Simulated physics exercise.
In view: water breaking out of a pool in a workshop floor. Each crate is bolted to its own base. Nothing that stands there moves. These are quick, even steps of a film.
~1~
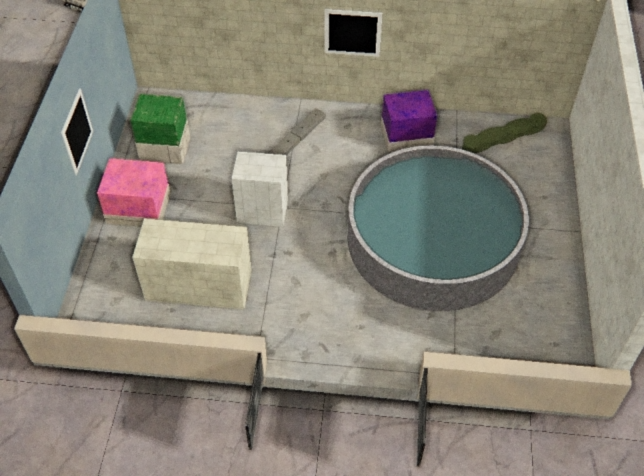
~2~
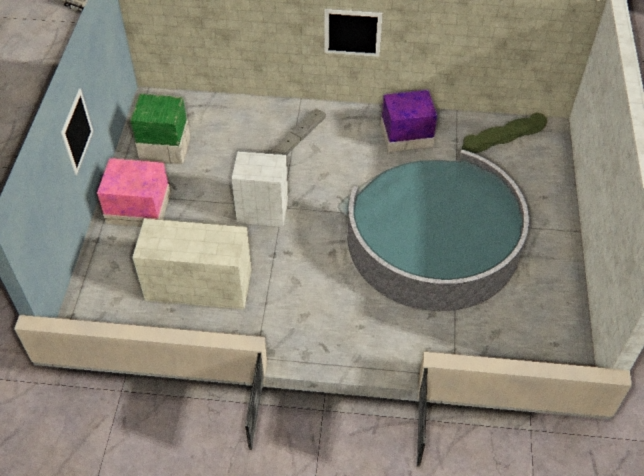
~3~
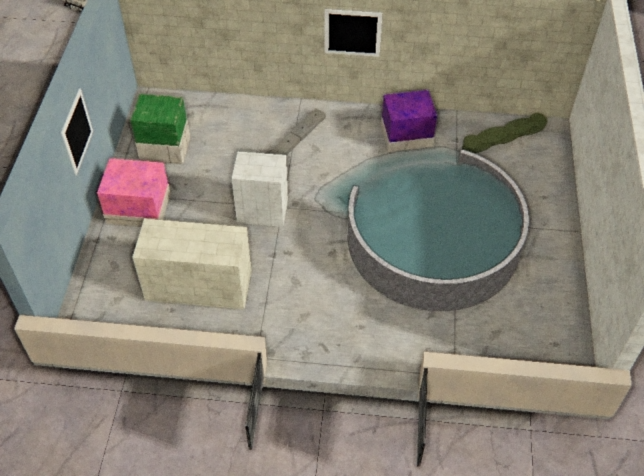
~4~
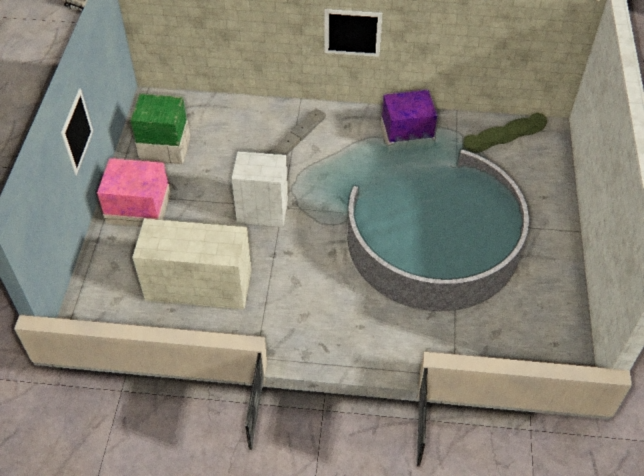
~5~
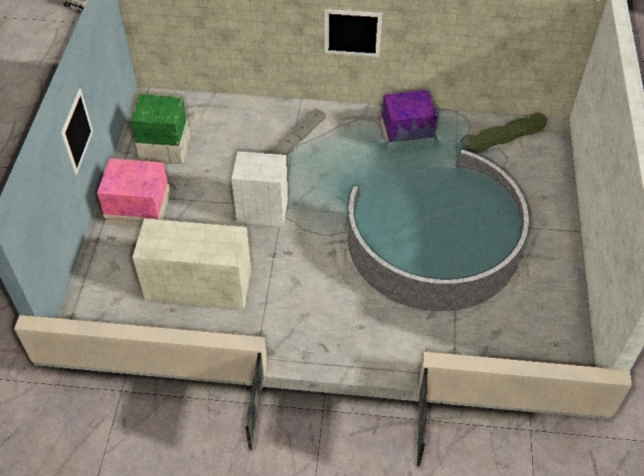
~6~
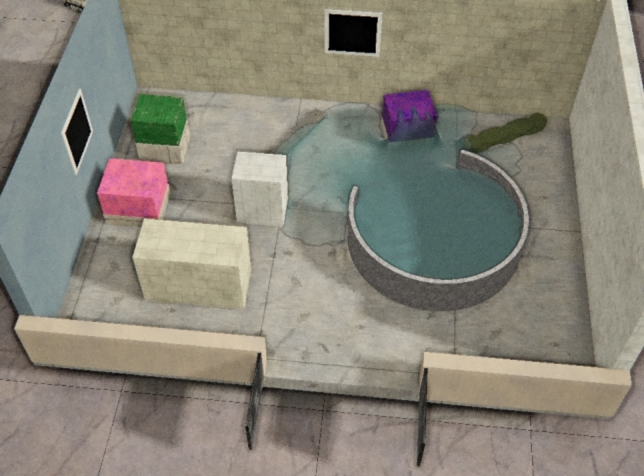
Water pouring through a gap in the far side of a round pool, spreading across the floor and around a purple block.
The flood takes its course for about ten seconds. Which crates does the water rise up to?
The green crate keeps dry; the pink crate is soaked; the purple crate is soaked.
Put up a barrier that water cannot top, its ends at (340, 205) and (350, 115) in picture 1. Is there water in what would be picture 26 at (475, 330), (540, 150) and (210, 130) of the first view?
In that order: No water, flooded, under water.
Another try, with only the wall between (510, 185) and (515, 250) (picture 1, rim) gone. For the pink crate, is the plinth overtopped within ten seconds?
My reading: Pink crate escapes it.
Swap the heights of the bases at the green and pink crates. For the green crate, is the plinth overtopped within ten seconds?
My reading: Green crate takes water.
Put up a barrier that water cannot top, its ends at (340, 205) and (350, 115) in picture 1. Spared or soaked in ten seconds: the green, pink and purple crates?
In short: Green crate remains dry; pink crate is safe; purple crate takes water.
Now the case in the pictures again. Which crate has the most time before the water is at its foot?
The one in pink.
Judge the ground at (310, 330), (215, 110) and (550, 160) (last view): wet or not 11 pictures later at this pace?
As listed: Clear, wet, flooded.
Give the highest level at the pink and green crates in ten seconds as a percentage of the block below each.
Near 150 and 60 in a hundred.
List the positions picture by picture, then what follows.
In the first frame, the round pool at (438, 213) is whole and still.
In the second frame, water pours out on the round pool's far side and has run to a hidden place.
In the third frame, water pours out on the round pool's far side and has run to a hidden place.
In the fourth frame, water pours out on the round pool's far side and has run to (297, 190).
In the fifth frame, the front is at a hidden place, out from the gap on the round pool's far side.
In the sixth frame, the front is at a hidden place, out from the gap on the round pool's far side.
A moment on, water covers 30 % of the floor; the green crate water round its plinth, the pink crate not reached, the purple crate water round its plinth.
Next, water covers 45 % of the floor; the green crate water round its plinth, the pink crate water round its plinth, the purple crate water round its plinth.
Then, water covers 55 % of the floor; the green crate water round its plinth, the pink crate water round its plinth, the purple crate water round its plinth.
Later, water covers 85 % of the floor; the green crate water round its plinth, the pink crate water round its plinth, the purple crate water round its plinth.
In the end, water covers 100 % of the floor; the green crate stayed above the water, the pink crate was topped, the purple crate was topped.
